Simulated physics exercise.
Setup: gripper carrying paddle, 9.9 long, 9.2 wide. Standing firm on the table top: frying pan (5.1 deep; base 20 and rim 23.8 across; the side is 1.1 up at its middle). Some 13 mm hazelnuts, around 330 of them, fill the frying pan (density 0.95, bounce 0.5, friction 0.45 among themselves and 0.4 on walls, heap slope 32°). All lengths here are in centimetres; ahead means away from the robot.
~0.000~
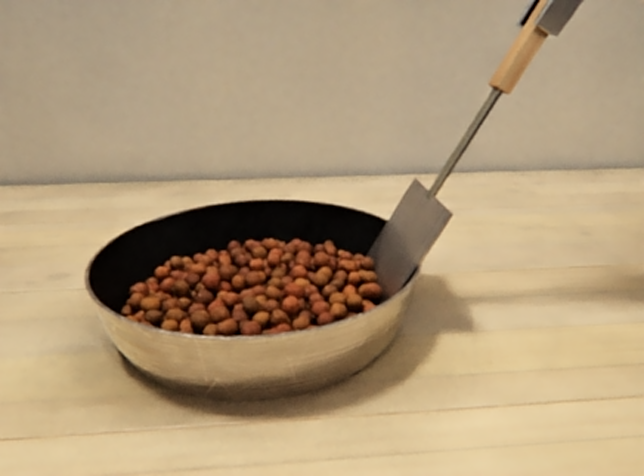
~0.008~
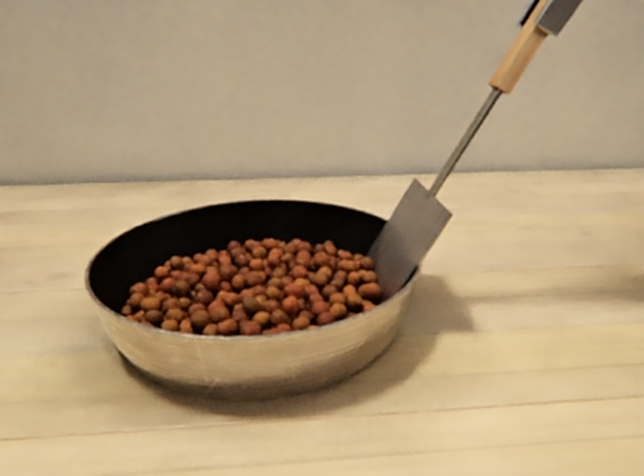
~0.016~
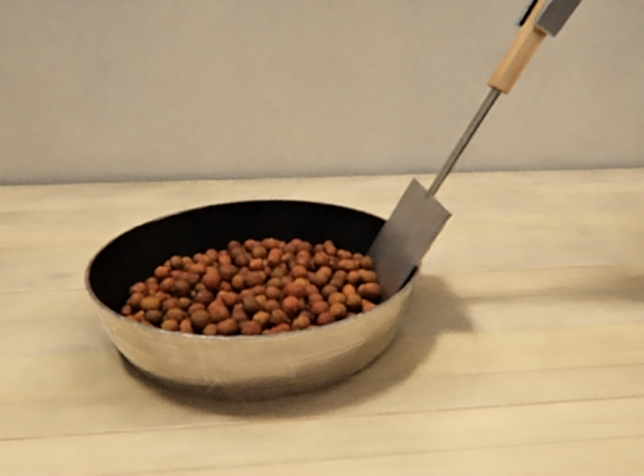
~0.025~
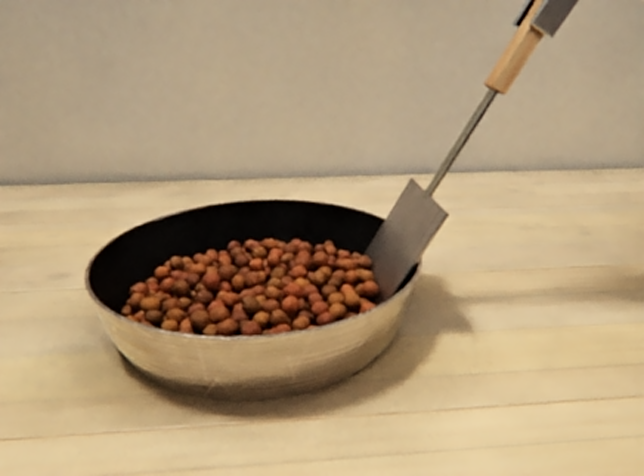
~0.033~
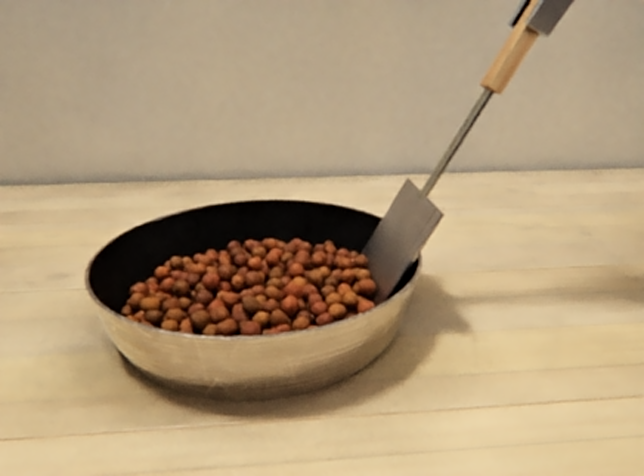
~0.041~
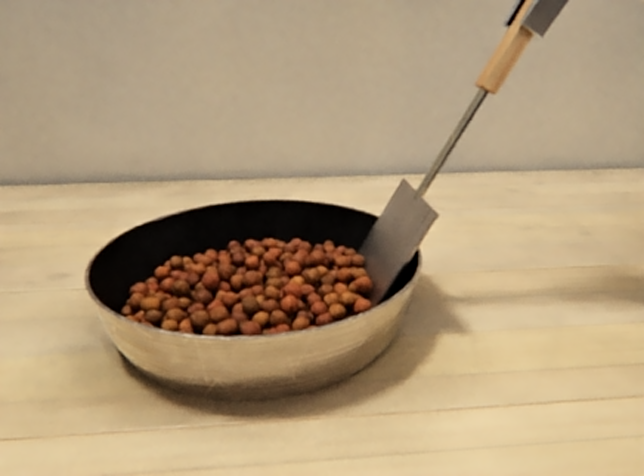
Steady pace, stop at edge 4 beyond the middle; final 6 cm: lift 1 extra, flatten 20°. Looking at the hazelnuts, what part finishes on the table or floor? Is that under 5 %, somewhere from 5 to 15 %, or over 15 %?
It is under 5 %.
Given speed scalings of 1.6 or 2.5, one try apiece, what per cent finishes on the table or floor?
Estimates in order: 0 per cent, 5 per cent.
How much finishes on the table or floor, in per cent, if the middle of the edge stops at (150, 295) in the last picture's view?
Around 5 percent.
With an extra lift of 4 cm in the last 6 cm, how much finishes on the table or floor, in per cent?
You'd expect near 0 percent of it there.
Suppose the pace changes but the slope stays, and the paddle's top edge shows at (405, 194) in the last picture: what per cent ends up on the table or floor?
Some 0 percent.
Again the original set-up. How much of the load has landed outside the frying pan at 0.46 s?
Around 0 percent.
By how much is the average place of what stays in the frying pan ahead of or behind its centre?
I'd say close to 3.5 cm toward the front.
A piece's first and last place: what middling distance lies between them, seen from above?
Distance: Near 3 cm.
After 0.13 s, sloping 61°, highest piece 5 above the table; 329 in the frying pan.
After 0.22 s, sloping 51°, highest piece 5 above the table; 329 in the frying pan.
After 0.46 s, sloping 41°, highest piece 5 above the table; 329 in the frying pan.
After 1.51 s, sloping 41°, highest piece 5 above the table; 329 in the frying pan.
In the end, 329 in the frying pan. That is 0 % on the table or floor.
